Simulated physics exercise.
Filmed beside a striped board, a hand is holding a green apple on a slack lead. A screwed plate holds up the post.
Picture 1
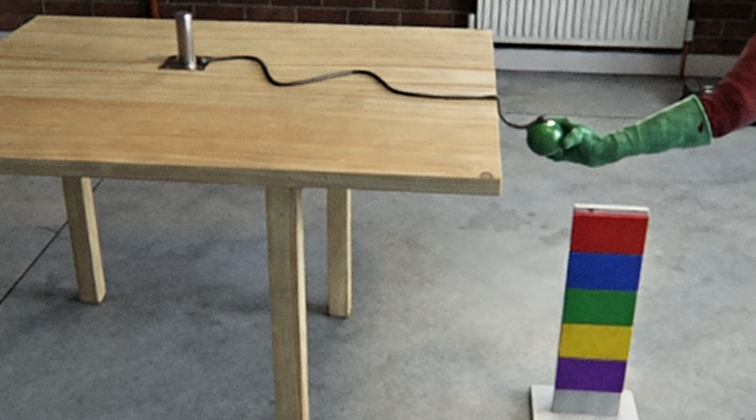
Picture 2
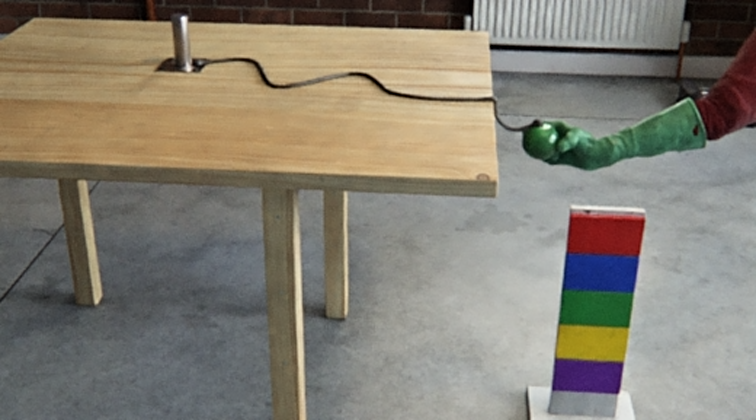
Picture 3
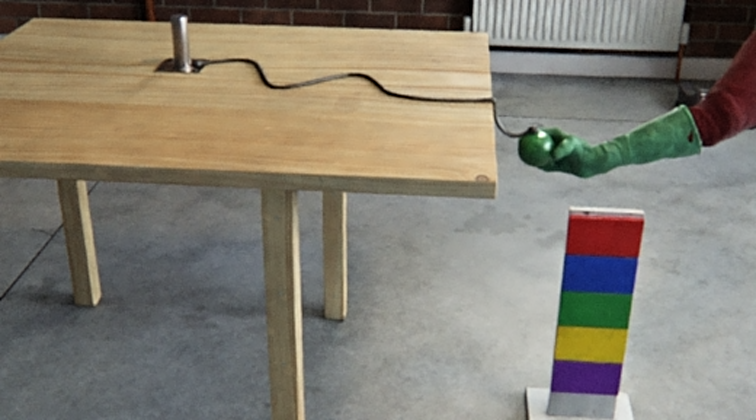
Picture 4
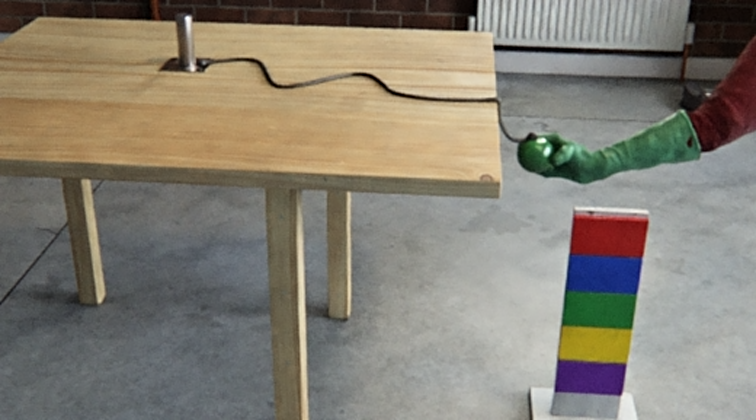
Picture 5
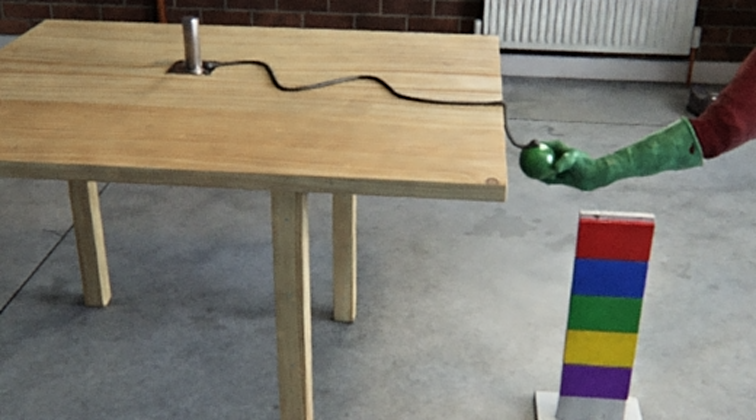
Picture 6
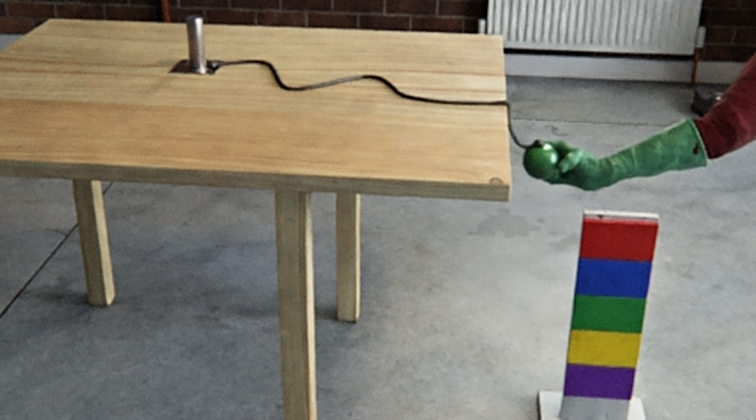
Beside a wooden table with a slack dark lead running from its metal post, a green-gloved hand held a green apple near a striped board, lowering it slightly while the view shifted a little.
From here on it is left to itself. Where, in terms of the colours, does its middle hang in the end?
The blue one.
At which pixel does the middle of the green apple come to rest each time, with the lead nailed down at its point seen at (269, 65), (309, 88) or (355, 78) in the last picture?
Roughly (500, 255), (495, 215) and (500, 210).
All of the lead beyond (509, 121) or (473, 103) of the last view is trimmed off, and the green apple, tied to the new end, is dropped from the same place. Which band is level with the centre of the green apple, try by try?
Red; higher than all five.
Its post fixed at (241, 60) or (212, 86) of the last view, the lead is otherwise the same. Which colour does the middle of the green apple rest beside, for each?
First try: Green; second try: Green.
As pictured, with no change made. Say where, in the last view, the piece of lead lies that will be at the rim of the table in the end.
(410, 97).
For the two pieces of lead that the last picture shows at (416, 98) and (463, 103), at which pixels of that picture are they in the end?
One ends up around (506, 111), the other around (504, 155).
A little later, apple near (475, 261); level with blue.
Next, apple near (508, 268); level with blue.
When it is over, apple near (499, 266); level with blue. The lead holds its middle at blue.
